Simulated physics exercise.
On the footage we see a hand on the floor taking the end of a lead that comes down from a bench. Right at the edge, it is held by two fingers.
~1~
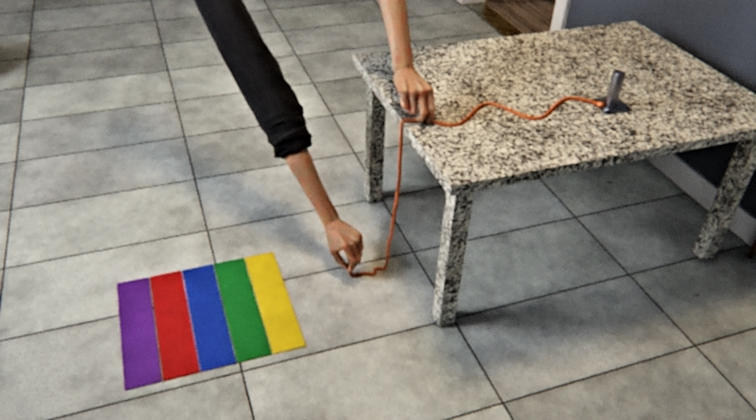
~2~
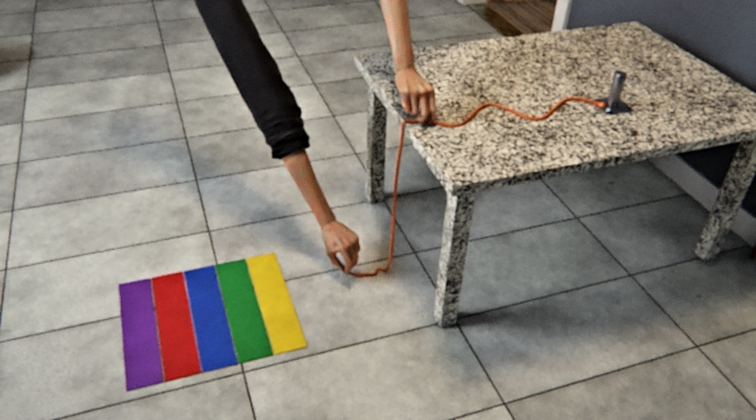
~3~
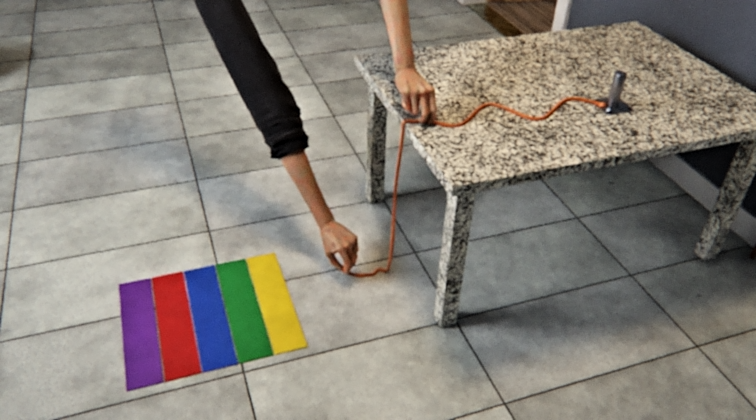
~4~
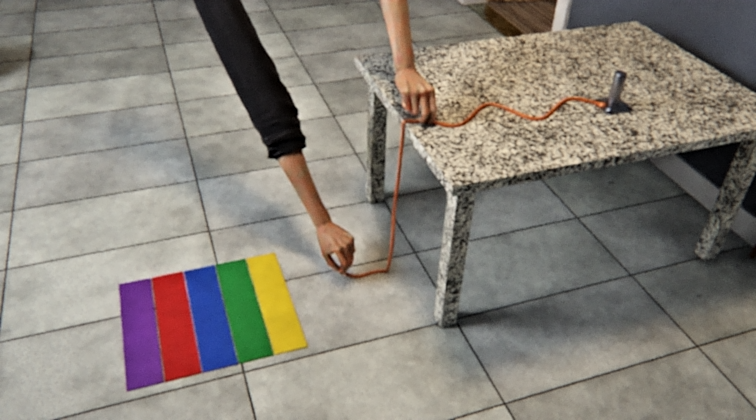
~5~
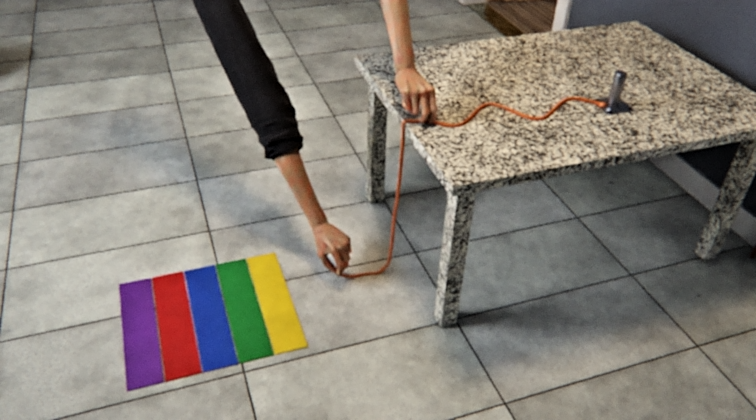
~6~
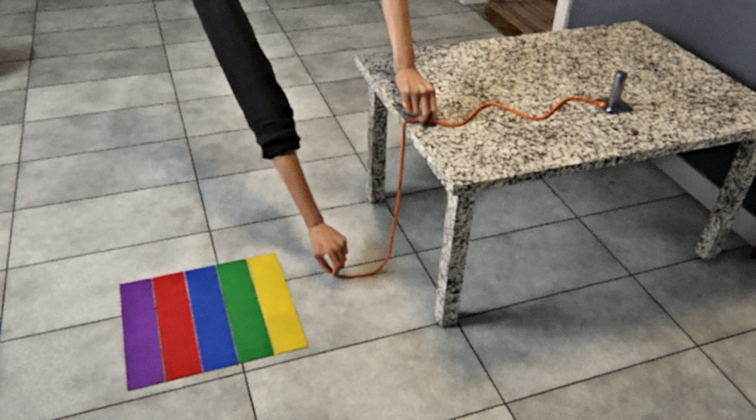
On a tiled floor beside a speckled bench, fingers drawing an orange lead's end slightly left while another hand holds it at the edge.
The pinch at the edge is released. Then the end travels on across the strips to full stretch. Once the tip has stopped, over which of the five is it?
Over the red strip.
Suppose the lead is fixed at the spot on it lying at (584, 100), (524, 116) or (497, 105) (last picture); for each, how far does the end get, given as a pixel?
Going try by try, I'd put it close to (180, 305), then (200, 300), and finally (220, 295).
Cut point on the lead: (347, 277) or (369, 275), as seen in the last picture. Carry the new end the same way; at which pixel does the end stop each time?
Near (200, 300) and (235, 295).
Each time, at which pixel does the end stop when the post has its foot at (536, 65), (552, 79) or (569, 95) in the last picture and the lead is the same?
Try by try, around (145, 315), (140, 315) and (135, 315).
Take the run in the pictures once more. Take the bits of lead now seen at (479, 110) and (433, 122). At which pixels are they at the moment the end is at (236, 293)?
They end up somewhere around (447, 122) and (398, 148).
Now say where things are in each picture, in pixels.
The first frame shows end (348, 268); yellow (284, 331); green (250, 339); blue (215, 347); red (178, 356); purple (141, 365).
The second frame shows end (345, 270); lead through (570, 99) (518, 114) (466, 122) (402, 136) (395, 201) (390, 261).
The third frame shows end (343, 270).
The fourth frame shows end (340, 271); lead through (570, 99) (518, 114) (466, 122) (403, 136) (395, 201) (390, 261).
The fifth frame shows end (336, 272).
The sixth frame shows end (333, 272); lead through (571, 99) (518, 114) (467, 121) (403, 136) (398, 201) (386, 260).
Soon after, end near (236, 293); over green.
After that, end near (196, 302); over blue.
At the stop, end near (172, 307); over red. It gets as far as the red strip.
